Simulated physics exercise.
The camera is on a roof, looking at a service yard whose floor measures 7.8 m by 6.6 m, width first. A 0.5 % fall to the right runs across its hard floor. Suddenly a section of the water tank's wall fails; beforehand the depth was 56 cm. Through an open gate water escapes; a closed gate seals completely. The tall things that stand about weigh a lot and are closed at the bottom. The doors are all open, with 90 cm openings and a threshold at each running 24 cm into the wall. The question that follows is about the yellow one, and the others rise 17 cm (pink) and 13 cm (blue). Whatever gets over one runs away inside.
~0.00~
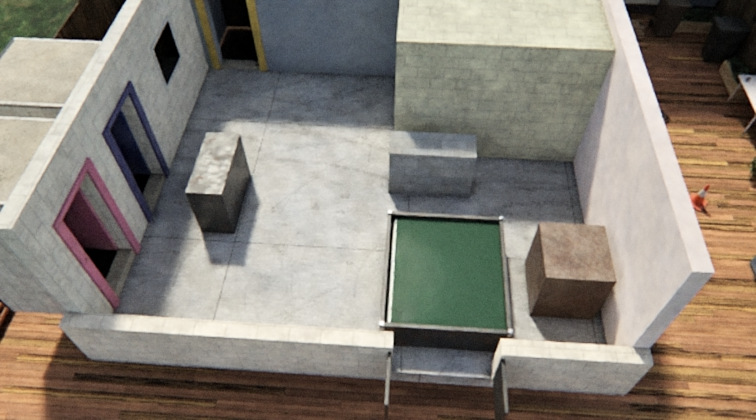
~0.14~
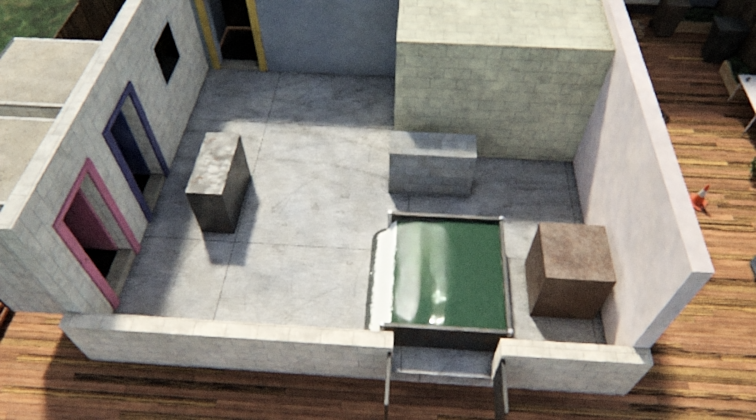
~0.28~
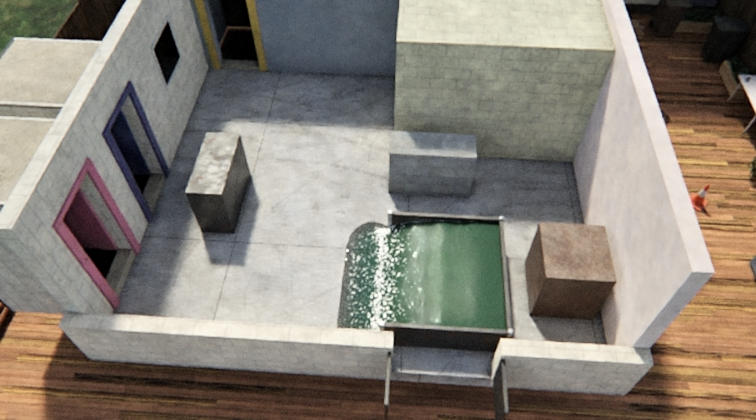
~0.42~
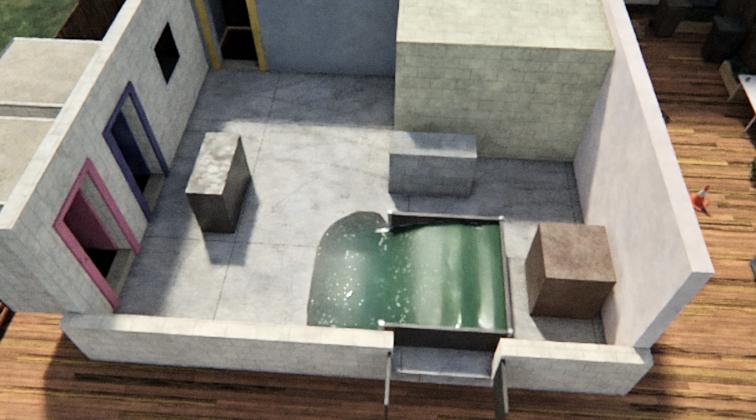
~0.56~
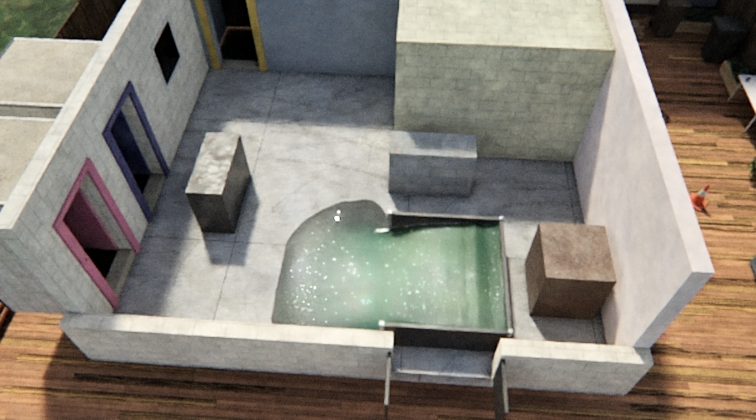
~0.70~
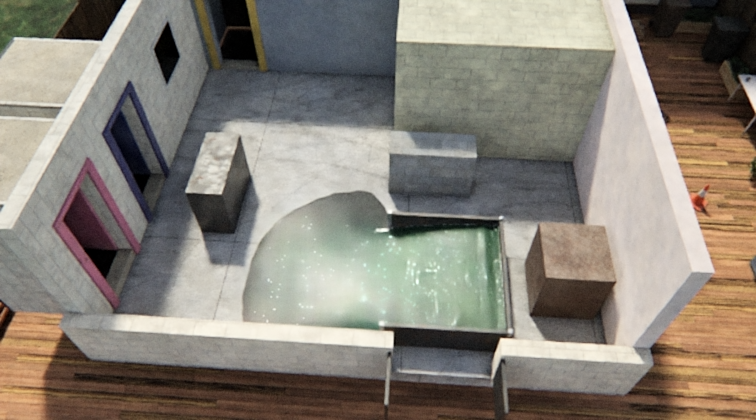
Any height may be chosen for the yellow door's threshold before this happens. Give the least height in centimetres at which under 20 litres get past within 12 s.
12.5 cm.
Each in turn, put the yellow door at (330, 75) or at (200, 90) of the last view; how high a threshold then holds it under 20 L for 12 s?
Around 7.5 and 9.5 cm respectively.
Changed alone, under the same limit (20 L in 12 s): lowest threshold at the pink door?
Door pink, min height approx. 24 cm.
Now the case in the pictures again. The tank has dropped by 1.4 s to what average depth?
The mean depth is about 28 cm.
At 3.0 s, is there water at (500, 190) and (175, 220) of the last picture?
I'd call the first spared by the flood and the second touched by the flood.
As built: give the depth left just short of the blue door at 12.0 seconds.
It comes to about 2.5 centimetres deep.
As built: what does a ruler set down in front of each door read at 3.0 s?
Door depths (cm): Pink = 29, blue = 9, yellow = 0.
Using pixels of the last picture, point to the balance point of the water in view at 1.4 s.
Centre of mass: About (369, 283) px.
After 1.4 s water covers 35 % of the floor, deepest (22 cm) near (373, 312); it has not reached the yellow door.
After 3.0 s water covers 50 % of the floor, deepest (30 cm) near (124, 286); it has not reached the yellow door.
After 12.0 s water covers 90 % of the floor, deepest (10 cm) near (179, 146); 5 cm at the yellow door, 90 litres in over its 7 cm threshold.
At the yellow door as built, the water arrived by 3.5 s and peaked near 18 cm at 5.2 s.
With a threshold of 11.5 cm, 28 litres would have come in within the 12 s; with 13.5 cm, 14 litres. So under 20 litres takes about 12.5 cm.
